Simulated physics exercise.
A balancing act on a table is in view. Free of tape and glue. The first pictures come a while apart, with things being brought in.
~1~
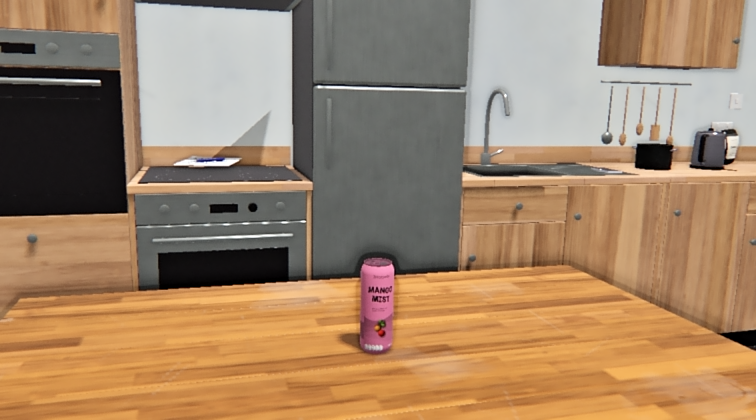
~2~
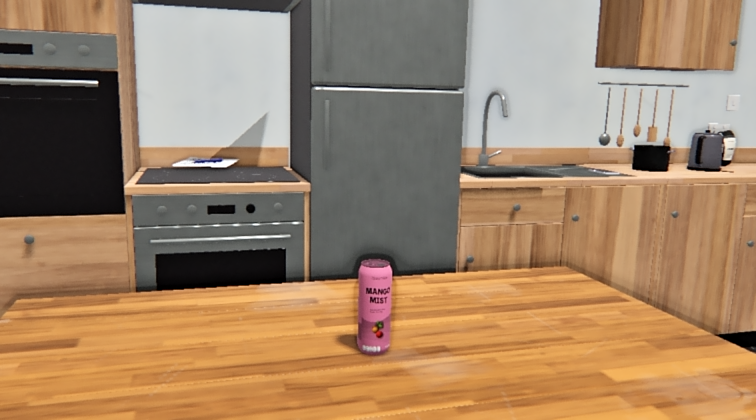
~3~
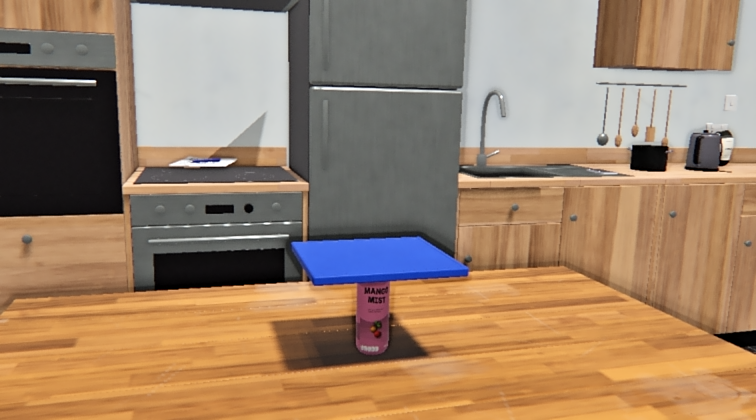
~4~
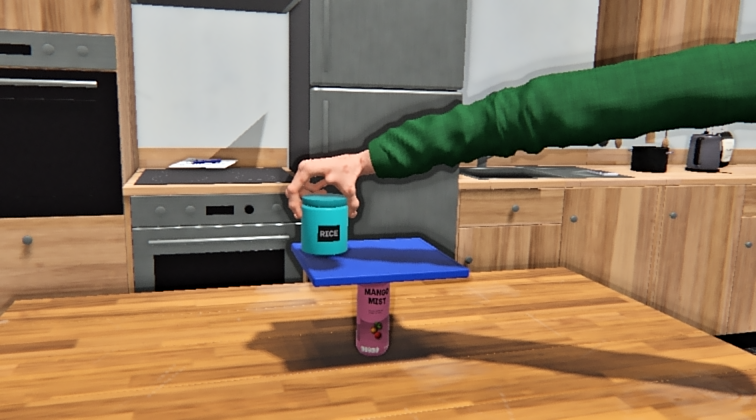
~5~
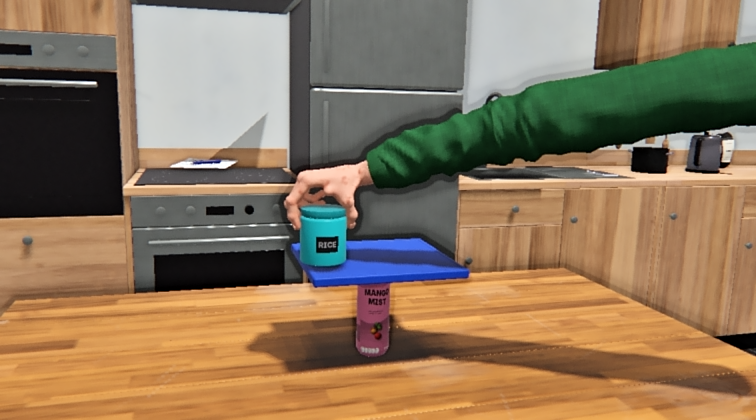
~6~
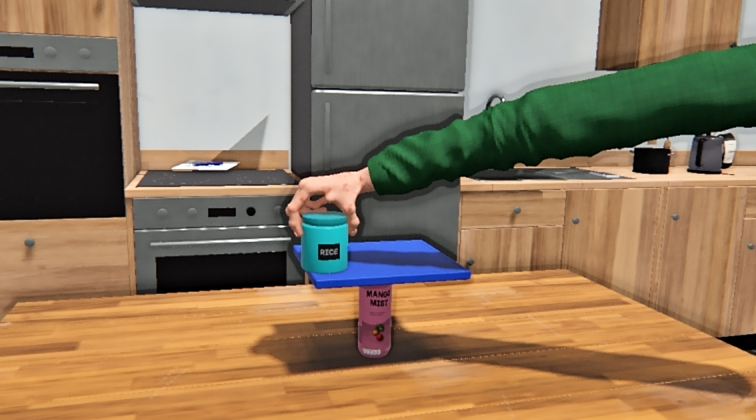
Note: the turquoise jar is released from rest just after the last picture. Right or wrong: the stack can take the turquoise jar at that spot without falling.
Wrong.
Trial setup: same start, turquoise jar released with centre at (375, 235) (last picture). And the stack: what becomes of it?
What happens next is that it remains standing.
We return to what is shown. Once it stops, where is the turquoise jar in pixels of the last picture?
I'd say around (268, 370) in the last view.
Then, 0.60 s after the last picture, turquoise jar now fallen; blue lid tipped 52° from how it was.
Then, 0.80 s after the last picture, blue lid now fallen.
Then, 1.10 s after the last picture, pink can now fallen.
At rest, fallen, turquoise jar, pink can and blue lid. Seen from the same camera at the end, turquoise jar near (268, 370). The stack loses its balance.
